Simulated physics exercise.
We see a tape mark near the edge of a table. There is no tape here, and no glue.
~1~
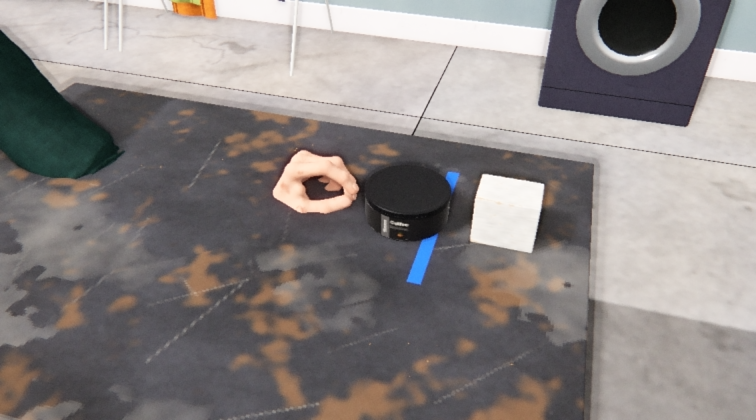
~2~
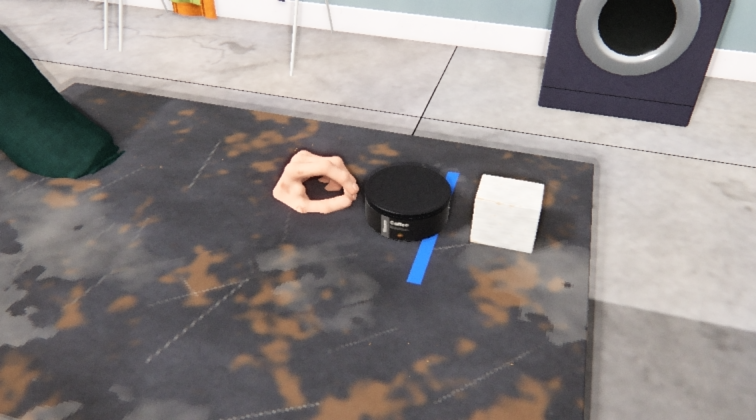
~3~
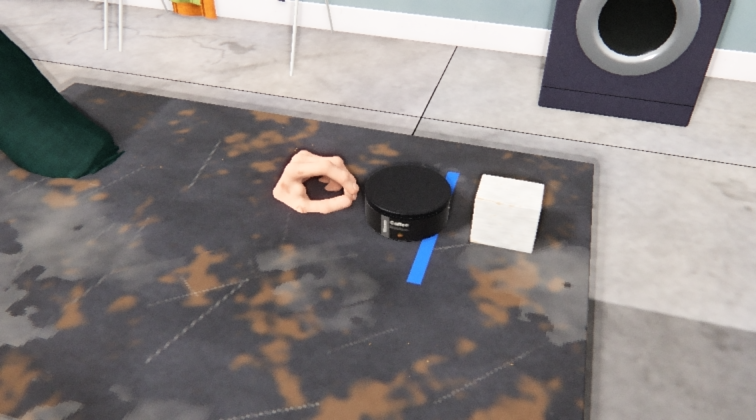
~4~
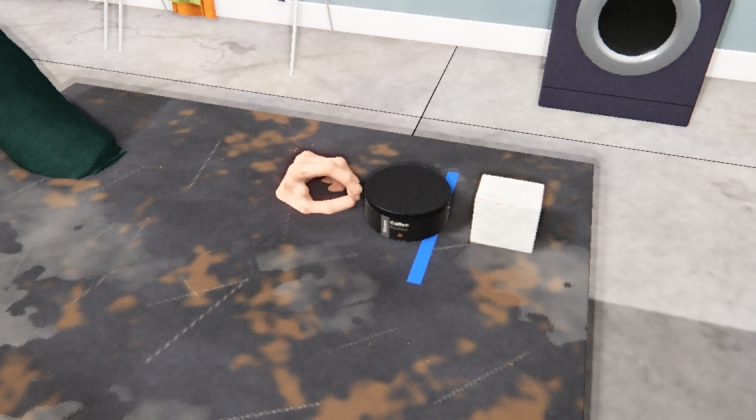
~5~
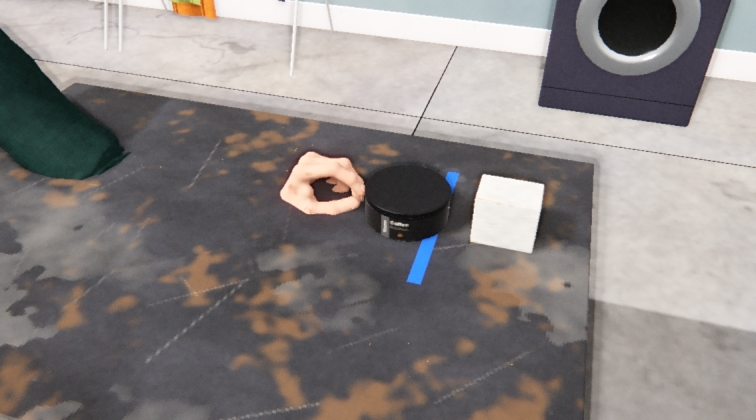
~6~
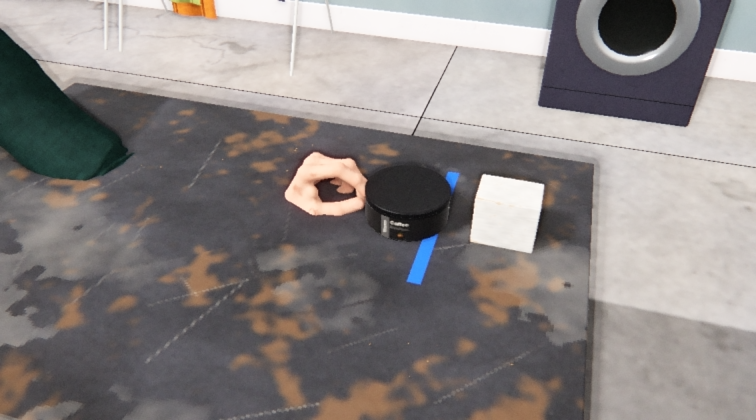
Dark mottled surface with a lumpy pink ring shifting slightly right beside a still black tub, blue strip and white block.
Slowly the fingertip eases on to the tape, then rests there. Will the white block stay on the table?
Yes, it stays on the table.
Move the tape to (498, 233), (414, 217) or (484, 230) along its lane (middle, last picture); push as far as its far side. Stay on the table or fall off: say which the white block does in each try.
So, the first time it does not stop in time, the second time it stops in time, and the third time it does not stop in time.
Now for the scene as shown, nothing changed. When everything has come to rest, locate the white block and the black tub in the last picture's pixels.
The first ends near (565, 224), the second near (487, 217).
Then, 0.60 s later than the last frame, white block shifted a little near (531, 217).
When it is over, the white block remains on top, near (565, 223).
